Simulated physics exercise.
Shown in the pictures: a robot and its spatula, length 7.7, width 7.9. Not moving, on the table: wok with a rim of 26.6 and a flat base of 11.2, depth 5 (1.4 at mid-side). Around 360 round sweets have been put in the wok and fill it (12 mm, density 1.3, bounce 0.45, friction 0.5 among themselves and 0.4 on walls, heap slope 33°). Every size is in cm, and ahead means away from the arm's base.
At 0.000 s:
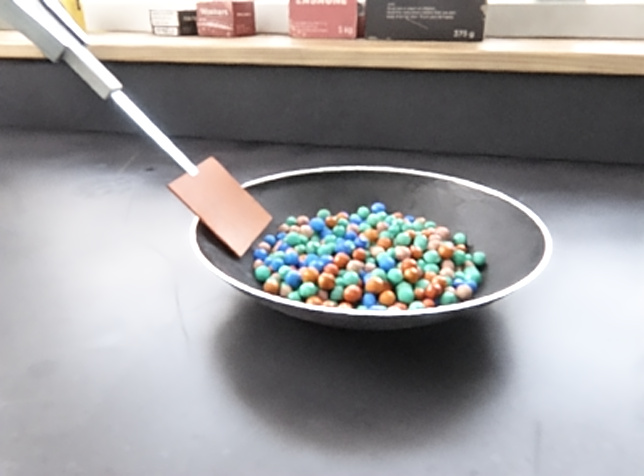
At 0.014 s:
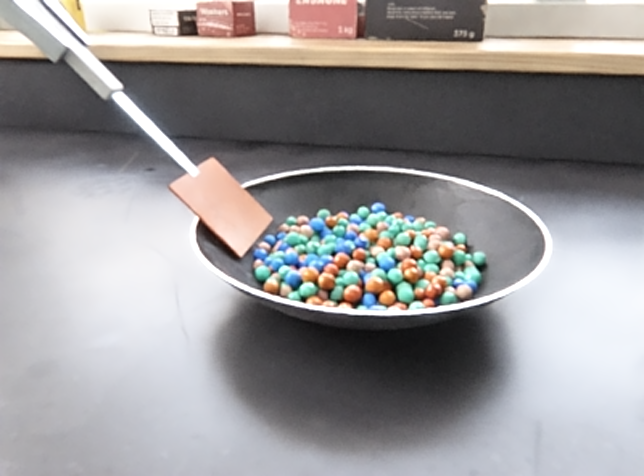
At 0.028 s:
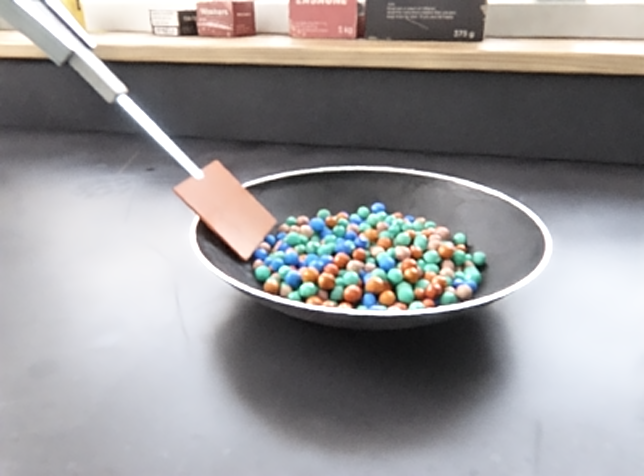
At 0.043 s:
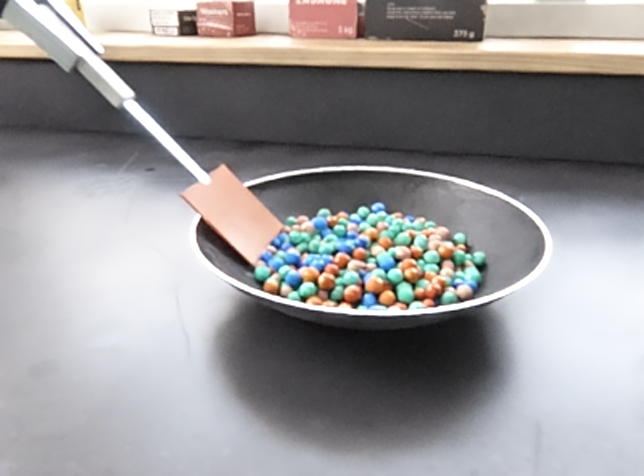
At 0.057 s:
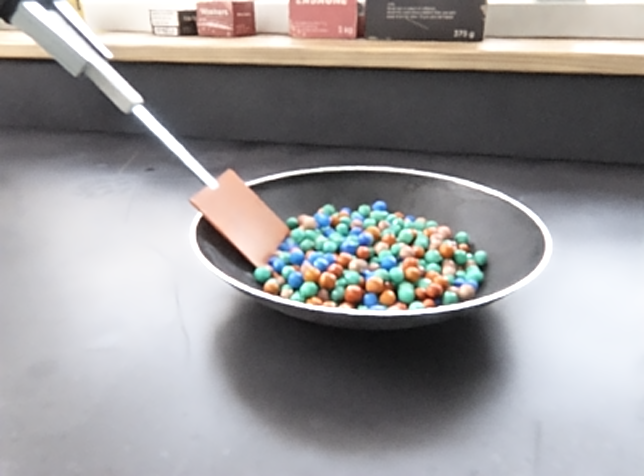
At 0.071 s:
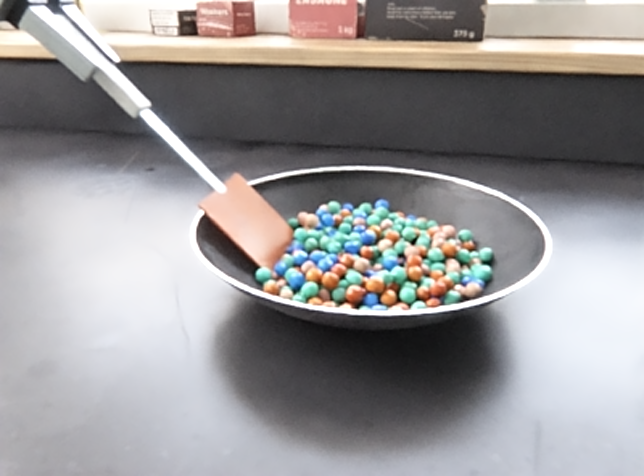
Robot arm lowering a brown spatula into a dark wok of colourful round sweets, nudging them slightly to the right.
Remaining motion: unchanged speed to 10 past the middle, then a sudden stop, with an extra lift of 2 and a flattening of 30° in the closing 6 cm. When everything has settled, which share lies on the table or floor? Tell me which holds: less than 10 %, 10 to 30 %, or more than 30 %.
10 to 30 % holds.
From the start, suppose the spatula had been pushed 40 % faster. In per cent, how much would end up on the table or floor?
About 30 per cent.
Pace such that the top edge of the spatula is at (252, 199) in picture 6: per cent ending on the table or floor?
That share would be some 40 percent.
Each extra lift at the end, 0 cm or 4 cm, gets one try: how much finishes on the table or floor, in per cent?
Result, in order: Approx. 15 % and 15 %.
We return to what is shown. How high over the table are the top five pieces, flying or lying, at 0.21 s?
They are some 4 cm up.
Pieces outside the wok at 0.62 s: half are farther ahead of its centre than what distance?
16 cm.
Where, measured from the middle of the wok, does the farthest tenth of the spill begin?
It comes to about 25 cm.
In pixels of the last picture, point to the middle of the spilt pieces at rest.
Pixel estimate: About (609, 296).
After 0.21 s, sloping 45°, highest piece 5 above the table; 363 in the wok.
After 0.35 s, sloping 36°, highest piece 6 above the table; 363 in the wok.
After 0.62 s, sloping 15°, highest piece 7 above the table; 308 in the wok, 48 on the table or floor, 7 on the blade or in flight.
After 1.67 s, sloping 15°, highest piece 7 above the table; 306 in the wok, 57 on the table or floor.
At rest, 306 in the wok, 57 on the table or floor. That is 16 % on the table or floor.
